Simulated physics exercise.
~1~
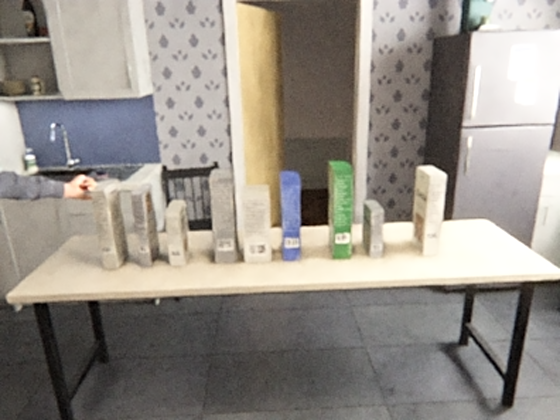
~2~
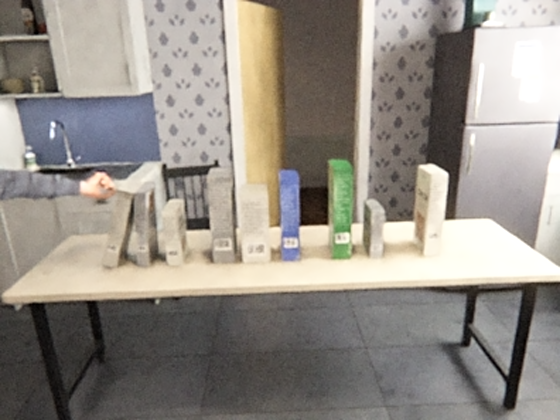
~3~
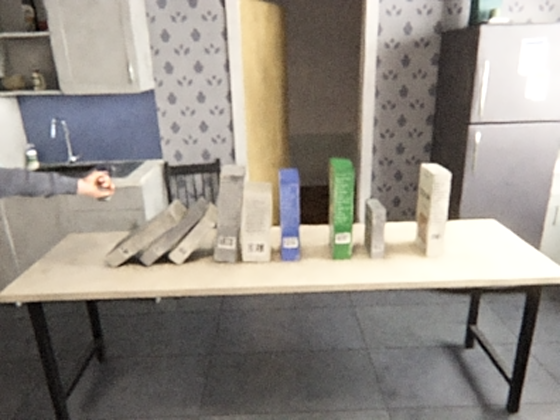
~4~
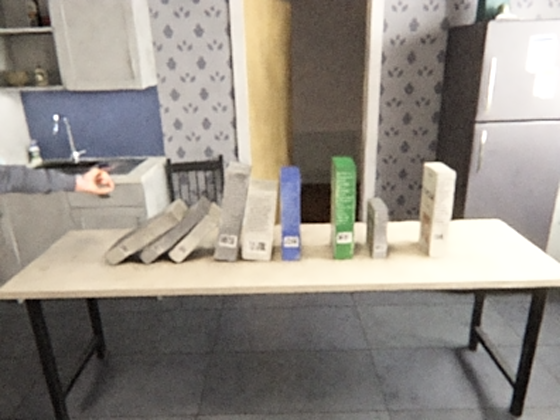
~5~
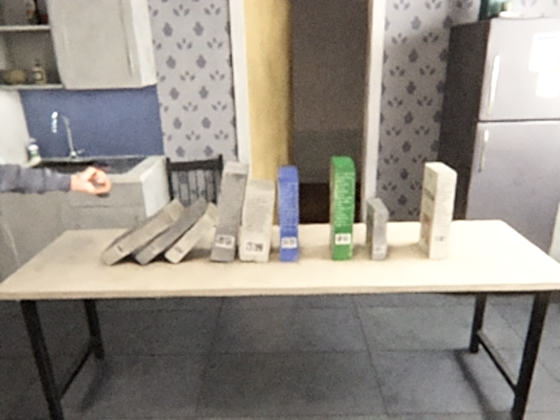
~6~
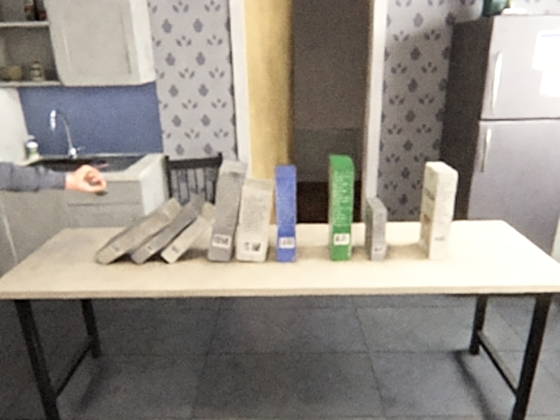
A hand tips the leftmost box, toppling the next two before the rest stay standing.
